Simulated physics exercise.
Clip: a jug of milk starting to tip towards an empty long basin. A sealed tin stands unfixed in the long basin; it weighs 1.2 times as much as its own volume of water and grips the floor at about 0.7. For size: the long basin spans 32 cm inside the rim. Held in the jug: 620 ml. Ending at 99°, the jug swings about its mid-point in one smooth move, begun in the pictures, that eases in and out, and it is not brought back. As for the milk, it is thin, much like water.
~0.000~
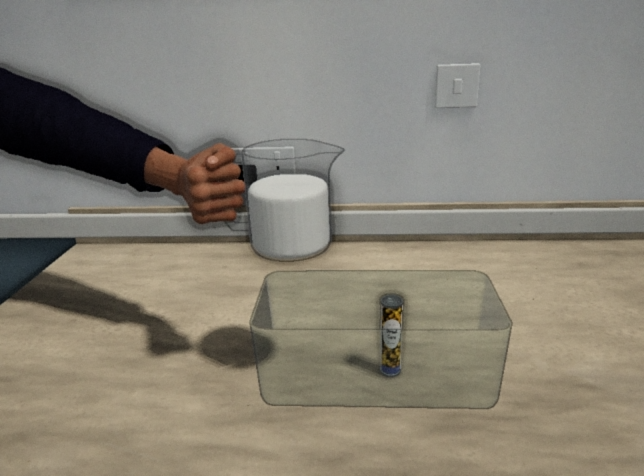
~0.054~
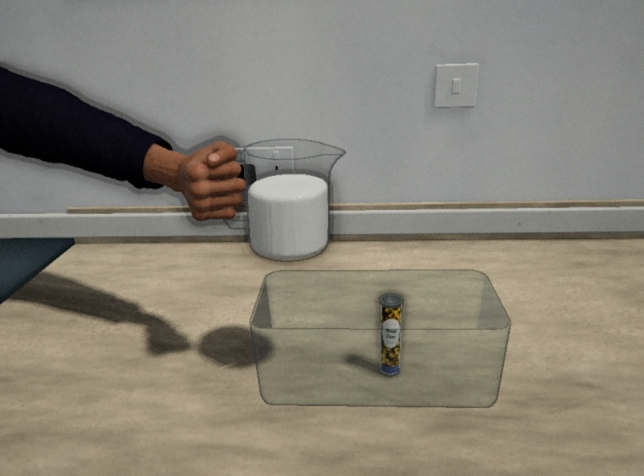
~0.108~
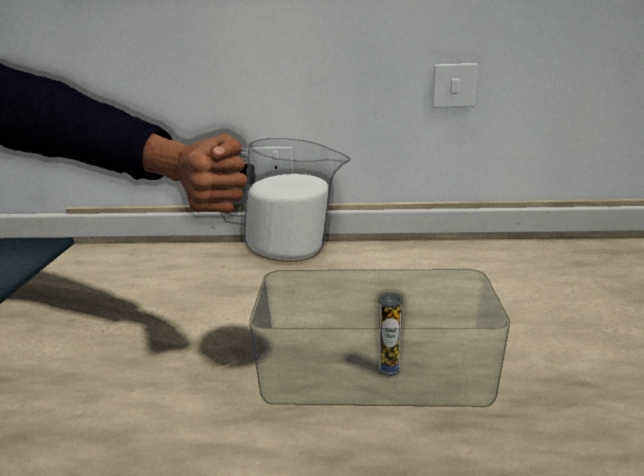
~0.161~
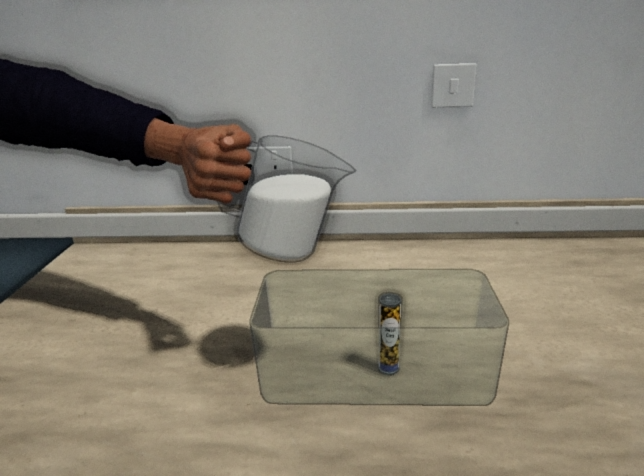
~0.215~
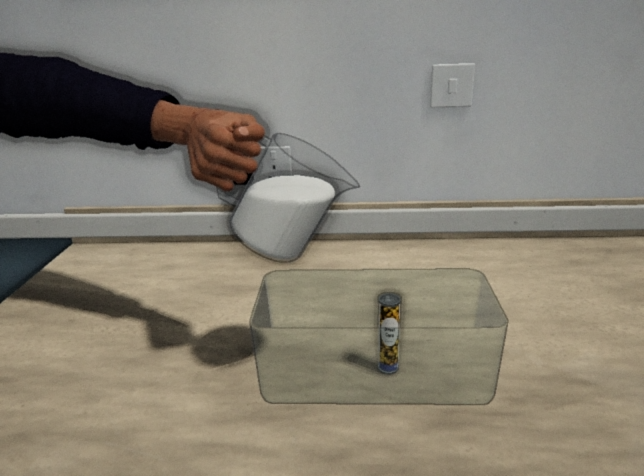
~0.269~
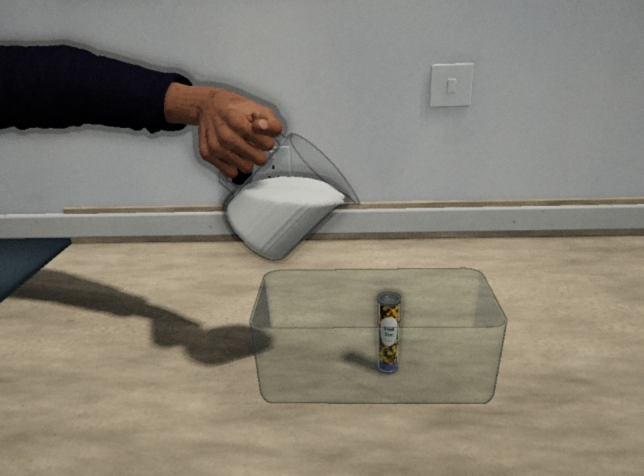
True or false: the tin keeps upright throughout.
False.
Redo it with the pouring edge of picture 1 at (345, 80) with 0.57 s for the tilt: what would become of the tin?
Result: Tin upright.
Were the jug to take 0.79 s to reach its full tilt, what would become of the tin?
In that case the tin overturns.
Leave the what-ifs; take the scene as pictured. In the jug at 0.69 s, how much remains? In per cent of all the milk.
26 in a hundred, give or take.
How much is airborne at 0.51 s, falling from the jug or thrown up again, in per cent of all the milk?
My guess is roughly 24 %.
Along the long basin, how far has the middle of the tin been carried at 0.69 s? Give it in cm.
The tin is about 0 cm from where it started.
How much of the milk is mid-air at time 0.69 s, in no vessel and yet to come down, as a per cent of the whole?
Roughly 20 per cent.
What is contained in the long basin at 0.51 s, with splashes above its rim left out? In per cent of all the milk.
About 8%.
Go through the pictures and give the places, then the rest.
The first picture shows tilt 0°; pouring edge (345, 149); surface from (249, 185) to (327, 184); the long basin's rim runs from (259, 298) to (498, 299); the tin's top is at (392, 304).
The second picture shows tilt 2°; pouring edge (346, 151); surface from (250, 185) to (327, 184).
The third picture shows tilt 9°; pouring edge (351, 158); surface from (250, 186) to (329, 184).
The fourth picture shows tilt 18°; pouring edge (356, 170); surface from (250, 189) to (331, 185).
The fifth picture shows tilt 31°; pouring edge (361, 185); surface from (243, 199) to (336, 188).
The sixth picture shows tilt 45°; pouring edge (361, 203); surface from (233, 195) to (344, 193).
Then, 0.51 s in, the tilt is 96° and 68 per cent is still to pour; the tin stands where it began.
Then, 0.69 s in, the tilt is 99° and 26 per cent is still to pour; the tin stands where it began.
Then, 0.87 s in, the tilt is 99° and 10 per cent is still to pour; the tin stands where it began.
Then, 1.07 s in, the tilt is 99° and 3 per cent is still to pour; the tin leans 17°.
Finally, the tin lies on its side.
